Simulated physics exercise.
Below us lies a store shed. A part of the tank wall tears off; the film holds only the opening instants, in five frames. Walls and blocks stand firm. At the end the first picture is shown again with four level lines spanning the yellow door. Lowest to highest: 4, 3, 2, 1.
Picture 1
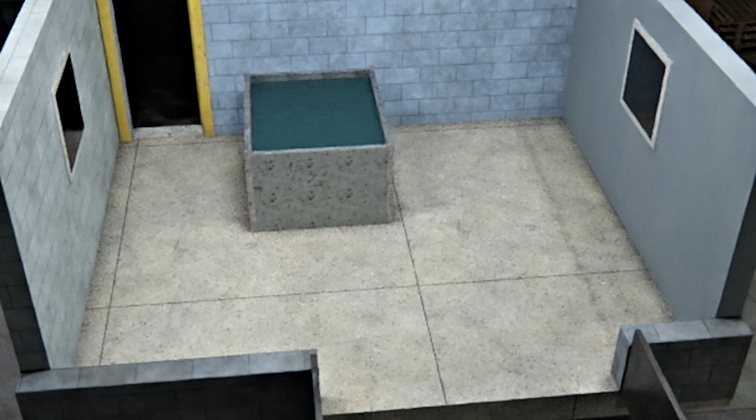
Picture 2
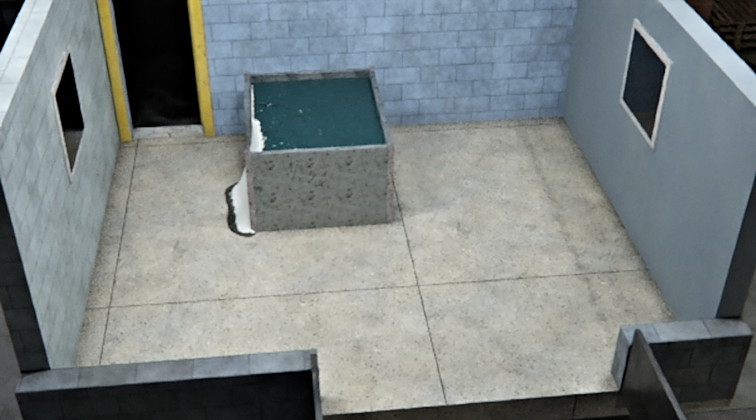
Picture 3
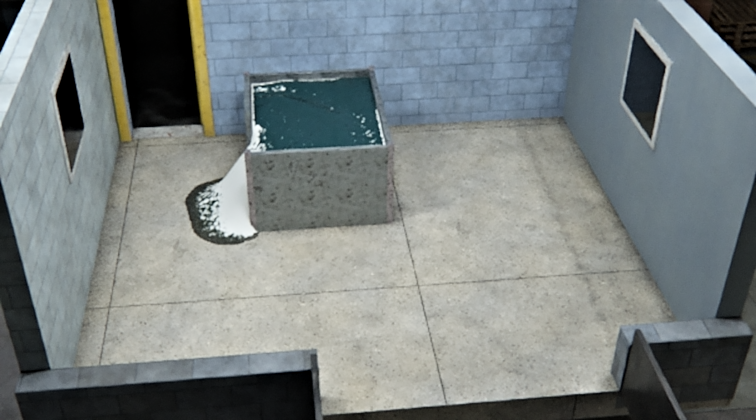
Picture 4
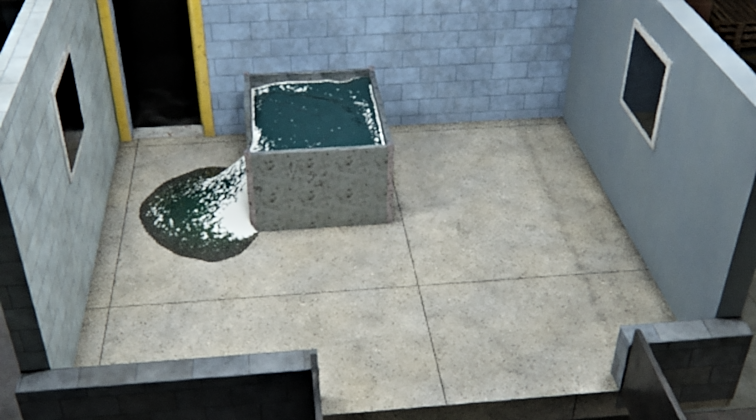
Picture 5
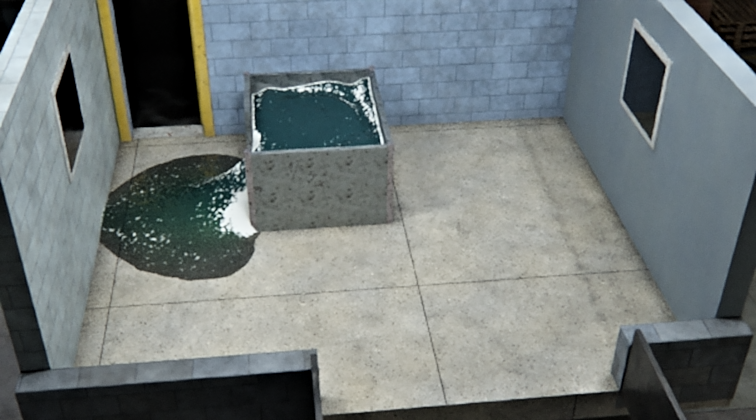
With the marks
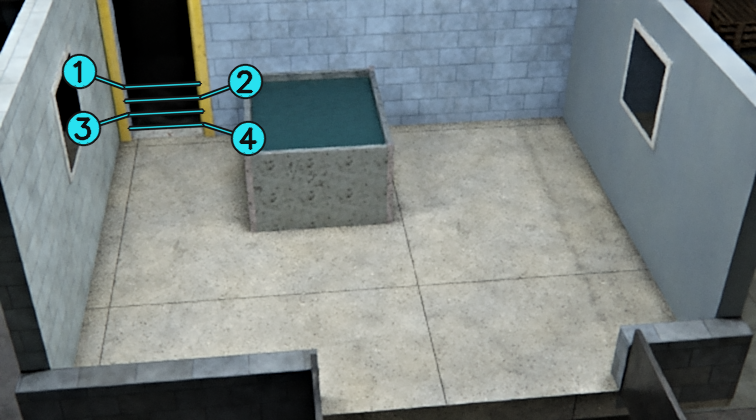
At the start, a square stone tank of still green water stands near a yellow-framed doorway in a walled shed. Water then pours from the tank's left side, foaming white, and spreads leftward over the pale floor in a widening dark pool, while the water level inside drops slightly.
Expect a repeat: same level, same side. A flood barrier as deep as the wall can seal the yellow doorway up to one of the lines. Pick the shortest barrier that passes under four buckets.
I would pick mark 3.
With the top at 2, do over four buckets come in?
No.
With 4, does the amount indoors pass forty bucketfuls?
No, it does not.
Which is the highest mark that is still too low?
It is 4.
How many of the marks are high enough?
Three of them.
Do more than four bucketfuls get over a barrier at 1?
No.
On the marked copy, 1 at (161, 85); 2 at (163, 99); 3 at (165, 112); 4 at (167, 126); from the bottom up 4, 3, 2, 1.
Choosing 1, nothing gets over.
Choosing 2, nothing gets over.
Choosing 3, a bucket or two gets in.
Choosing 4, about 15 bucketfuls get in.
